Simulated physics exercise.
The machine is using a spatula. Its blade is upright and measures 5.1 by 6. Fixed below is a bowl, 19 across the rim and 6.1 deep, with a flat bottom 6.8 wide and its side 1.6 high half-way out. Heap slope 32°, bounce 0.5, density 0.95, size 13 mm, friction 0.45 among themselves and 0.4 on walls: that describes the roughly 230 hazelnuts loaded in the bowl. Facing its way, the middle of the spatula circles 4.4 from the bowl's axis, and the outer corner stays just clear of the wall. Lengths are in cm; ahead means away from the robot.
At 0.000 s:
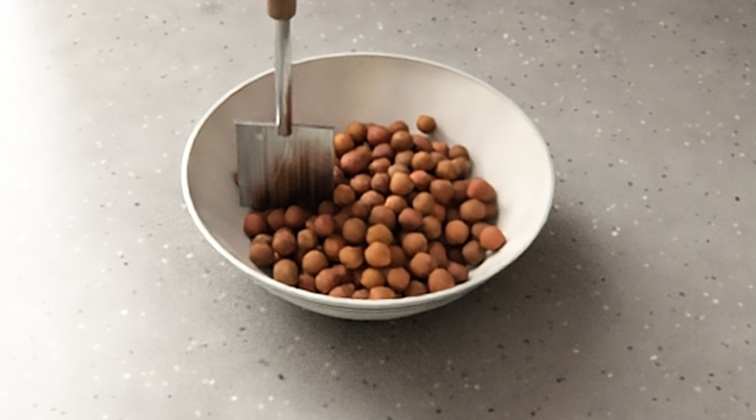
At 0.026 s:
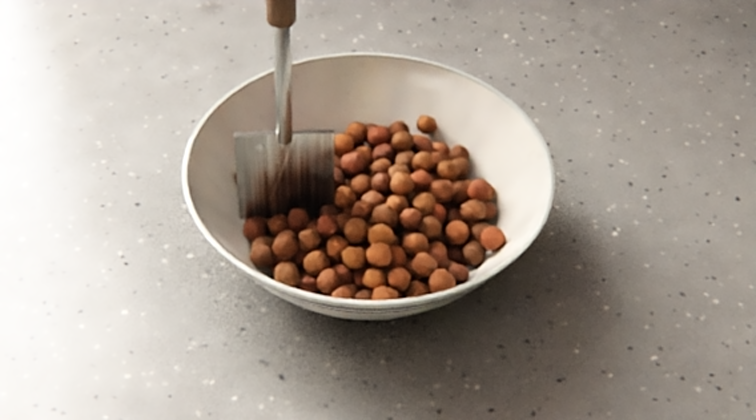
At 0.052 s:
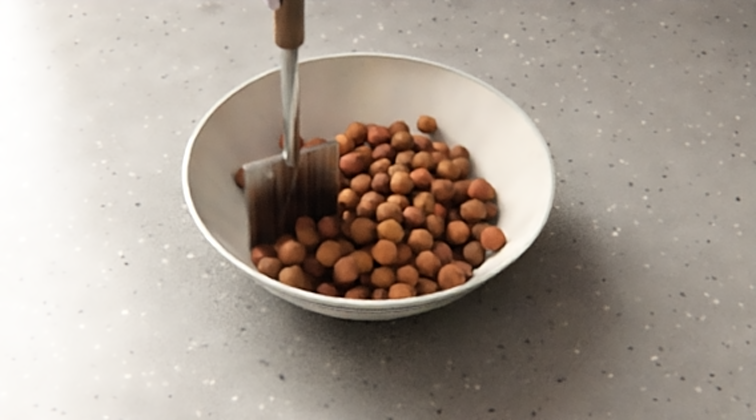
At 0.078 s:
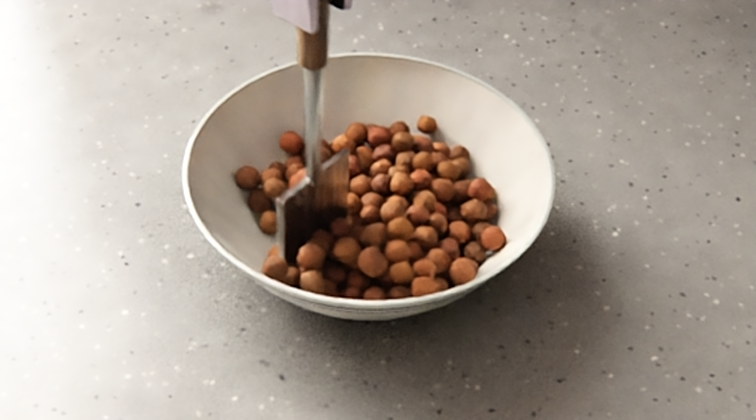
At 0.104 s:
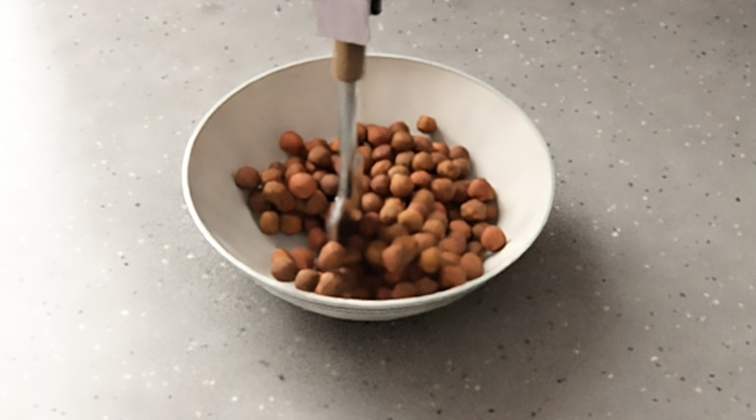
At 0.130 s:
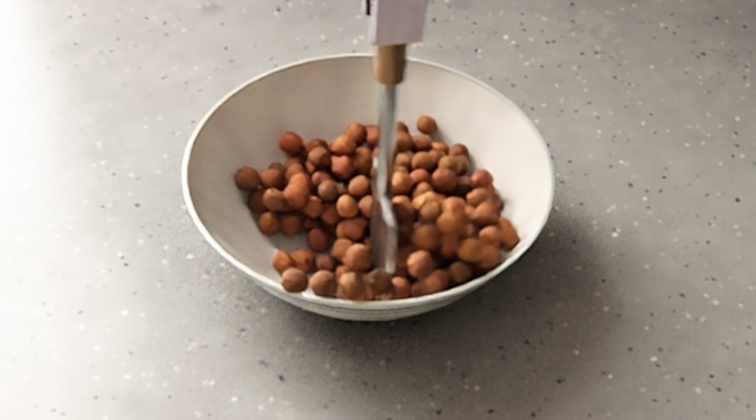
A machine sweeps a spatula from left to right through brown hazelnuts in a white bowl.
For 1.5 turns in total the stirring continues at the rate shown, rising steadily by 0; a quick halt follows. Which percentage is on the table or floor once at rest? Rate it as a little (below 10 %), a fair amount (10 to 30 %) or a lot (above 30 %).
A lot.
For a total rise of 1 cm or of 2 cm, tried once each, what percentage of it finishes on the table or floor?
Try one: Around 40 %; try two: Around 30 %.
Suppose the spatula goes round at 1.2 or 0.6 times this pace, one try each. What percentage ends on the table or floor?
Estimates in order: Near 60 % and near 20 %.
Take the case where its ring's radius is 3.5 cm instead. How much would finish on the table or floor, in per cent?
In that case roughly 40 per cent.
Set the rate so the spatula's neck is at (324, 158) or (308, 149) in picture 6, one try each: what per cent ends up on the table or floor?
Roughly 25 per cent on the first try and 20 per cent on the second.
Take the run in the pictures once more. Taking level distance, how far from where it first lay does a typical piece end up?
I'd put it at roughly 13 centimetres.
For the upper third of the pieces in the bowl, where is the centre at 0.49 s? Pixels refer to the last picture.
(350, 266).
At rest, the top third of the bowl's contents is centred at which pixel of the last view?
At about (393, 181).
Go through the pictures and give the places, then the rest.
Spatula neck at (284, 102), 0° round; upper third of the load around (381, 195), from x 250 to 490, top at y 125; 230 in the bowl, in the first frame.
Spatula neck at (284, 110), 8° round; upper third of the load around (380, 198), from x 250 to 490, top at y 125, in the second frame.
Spatula neck at (291, 131), 30° round; upper third of the load around (377, 205), from x 250 to 490, top at y 125, in the third frame.
Spatula neck at (314, 152), 54° round; upper third of the load around (379, 230), from x 250 to 490, top at y 125, in the fourth frame.
Spatula neck at (347, 165), 79° round; upper third of the load around (396, 238), from x 250 to 490, top at y 125, in the fifth frame.
Spatula neck at (385, 167), 103° round; upper third of the load around (423, 229), from x 250 to 505, top at y 125; 229 in the bowl, 1 in flight or on the tool, in the sixth frame.
By 0.31 s, 270° round, highest piece 10 above the table; 177 in the bowl, 15 on the table or floor, 38 in flight or on the tool.
By 0.49 s, 78° round, highest piece 10 above the table; 133 in the bowl, 78 on the table or floor, 19 in flight or on the tool.
By 0.78 s, 180° round, highest piece 5 above the table; 116 in the bowl, 114 on the table or floor.
By 1.48 s, 180° round, highest piece 5 above the table; 116 in the bowl, 114 on the table or floor.
Final count, 116 in the bowl, 114 on the table or floor. That is 50 % on the table or floor.
